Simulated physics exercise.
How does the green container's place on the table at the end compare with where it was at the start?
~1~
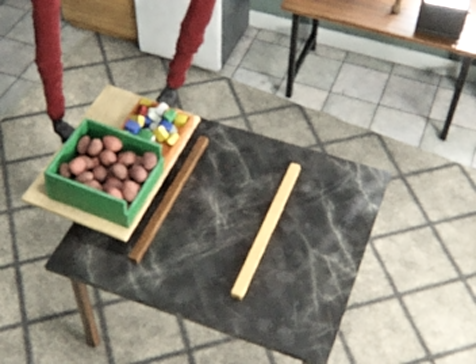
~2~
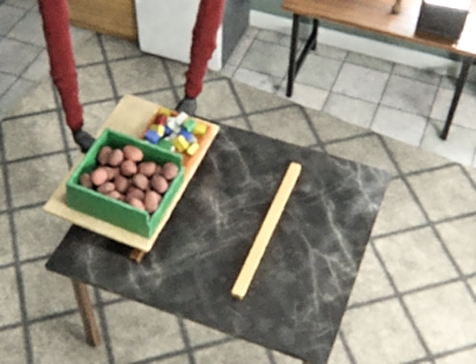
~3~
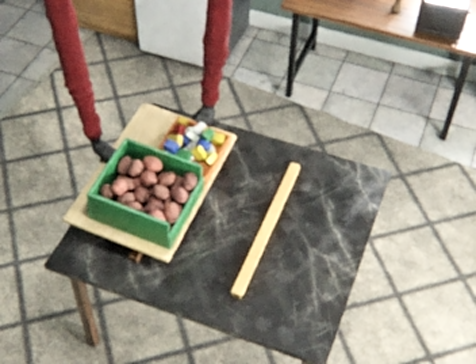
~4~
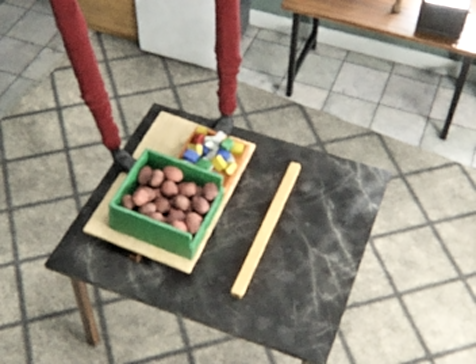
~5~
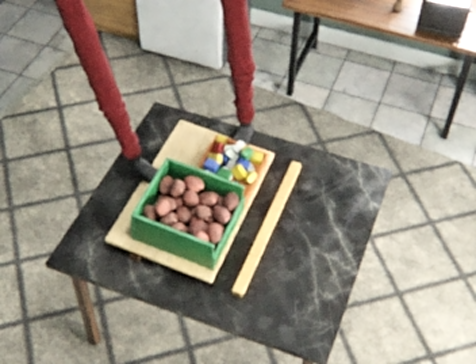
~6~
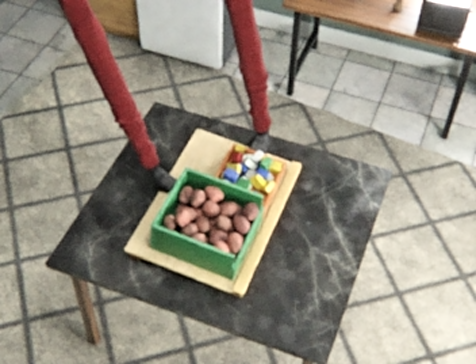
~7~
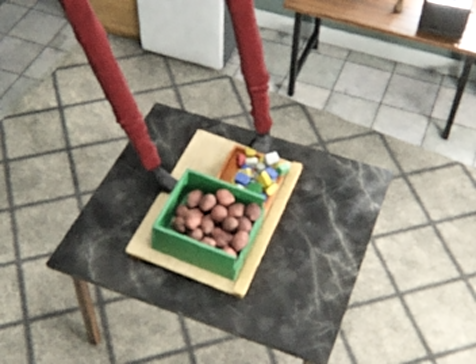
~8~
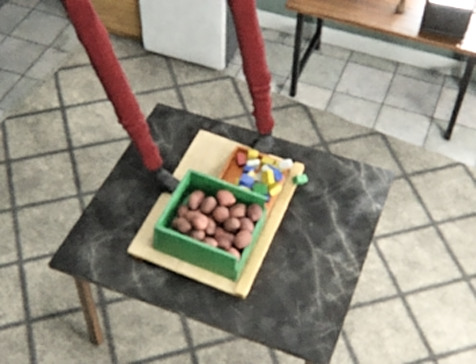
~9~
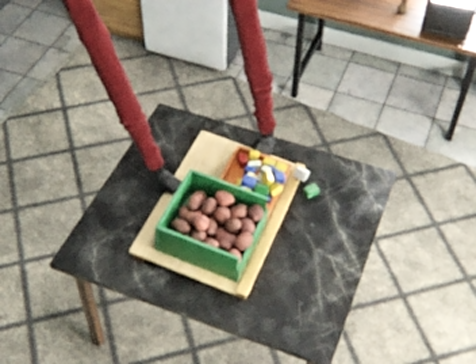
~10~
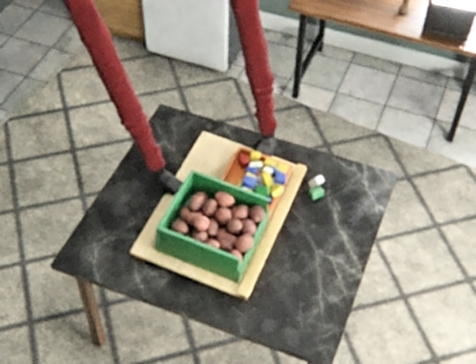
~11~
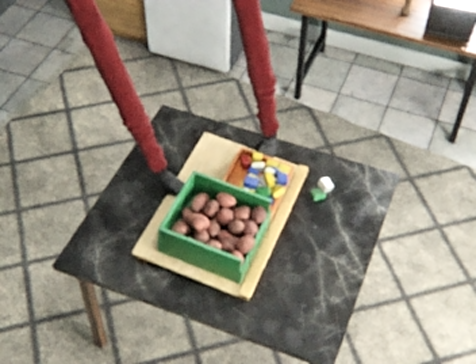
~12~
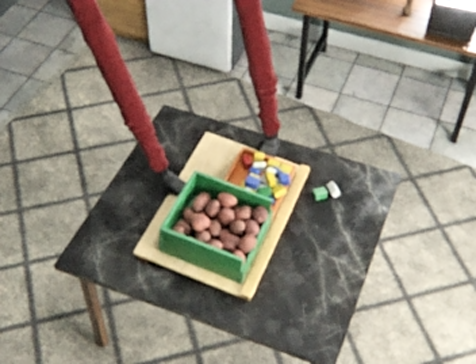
It starts over the left edge of the table and ends further right and a little lower in view, near the middle of the tabletop.
Red-sleeved arms sliding a board of potatoes and toy bricks across a dark table until it stops, two bricks spilling onto the tabletop.
